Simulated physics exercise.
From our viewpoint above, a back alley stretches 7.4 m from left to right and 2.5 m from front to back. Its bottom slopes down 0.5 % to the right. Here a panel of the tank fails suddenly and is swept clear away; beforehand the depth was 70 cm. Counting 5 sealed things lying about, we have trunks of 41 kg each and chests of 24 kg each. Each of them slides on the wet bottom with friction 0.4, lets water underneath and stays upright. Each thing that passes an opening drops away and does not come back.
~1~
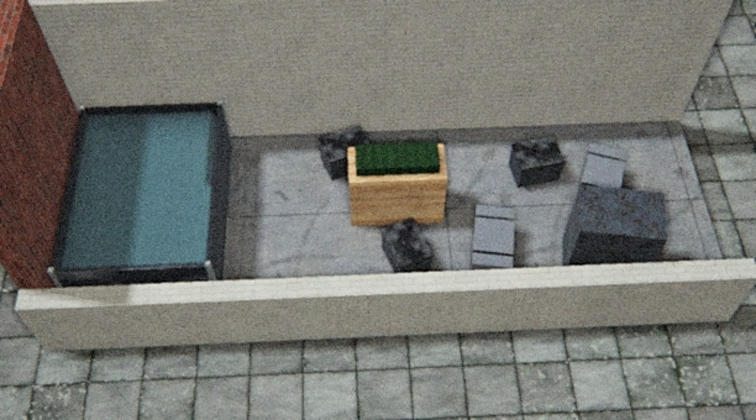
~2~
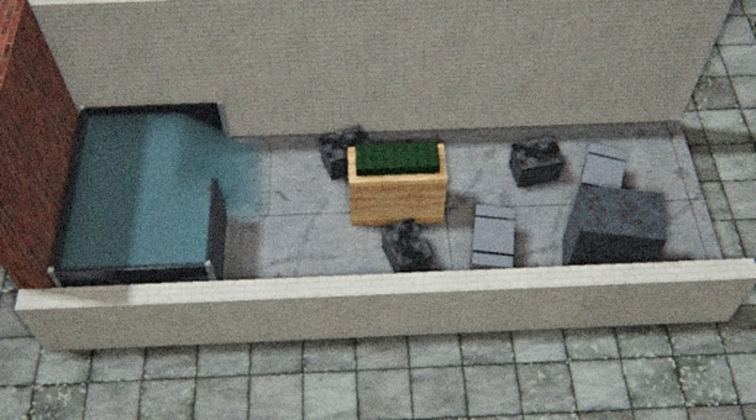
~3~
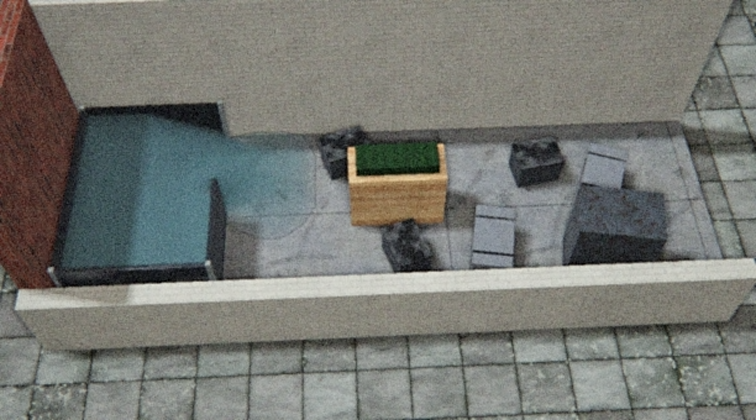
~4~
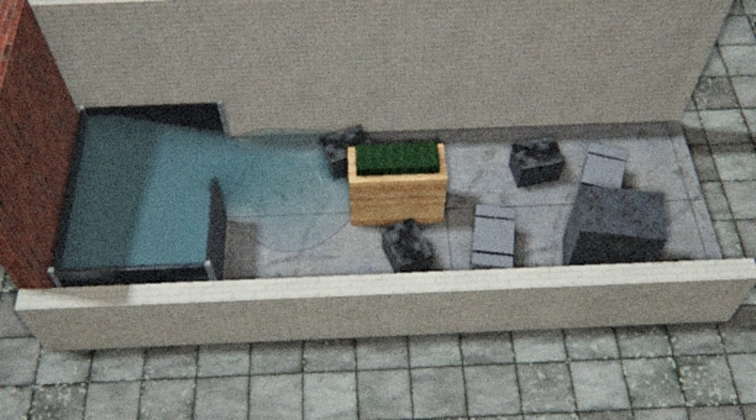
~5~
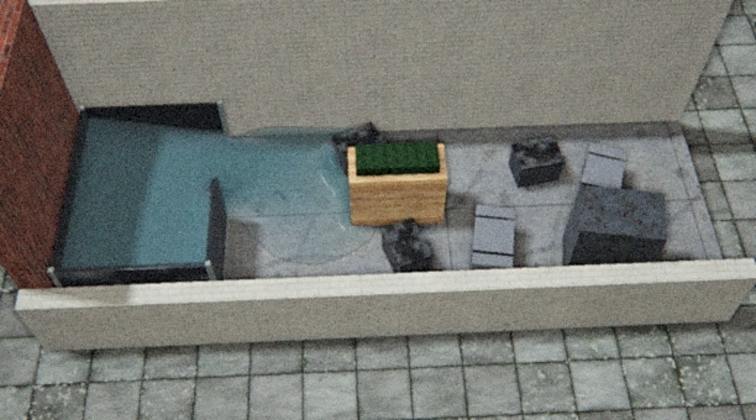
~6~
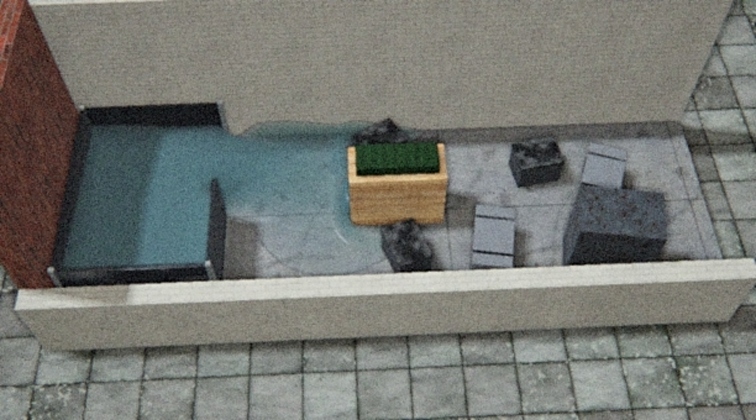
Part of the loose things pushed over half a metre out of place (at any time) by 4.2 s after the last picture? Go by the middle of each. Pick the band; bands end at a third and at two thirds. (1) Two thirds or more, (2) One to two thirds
(2) One to two thirds.
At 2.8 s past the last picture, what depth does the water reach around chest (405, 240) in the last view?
I'd say some 7 cm.
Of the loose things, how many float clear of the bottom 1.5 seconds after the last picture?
At that moment it comes to 0.
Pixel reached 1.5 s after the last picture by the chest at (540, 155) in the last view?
Position: About (605, 171).
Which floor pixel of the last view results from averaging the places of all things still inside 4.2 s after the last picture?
Mean floor pixel: About (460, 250).
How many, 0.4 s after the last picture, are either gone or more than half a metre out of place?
The number comes to 1.
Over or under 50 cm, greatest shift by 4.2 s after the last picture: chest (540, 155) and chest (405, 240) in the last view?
The first one tops the mark and the second one falls shy.
Then, 0.4 s after the last picture 1 of 5 are over 50 cm from their spots; 0 afloat.
Then, 1.5 s after the last picture 2 of 5 are over 50 cm from their spots; 0 afloat.
Then, 2.8 s after the last picture 3 of 5 are over 50 cm from their spots; 0 afloat.
Then, 4.2 s after the last picture 3 of 5 are over 50 cm from their spots, and 3 have been at some point; 0 afloat.
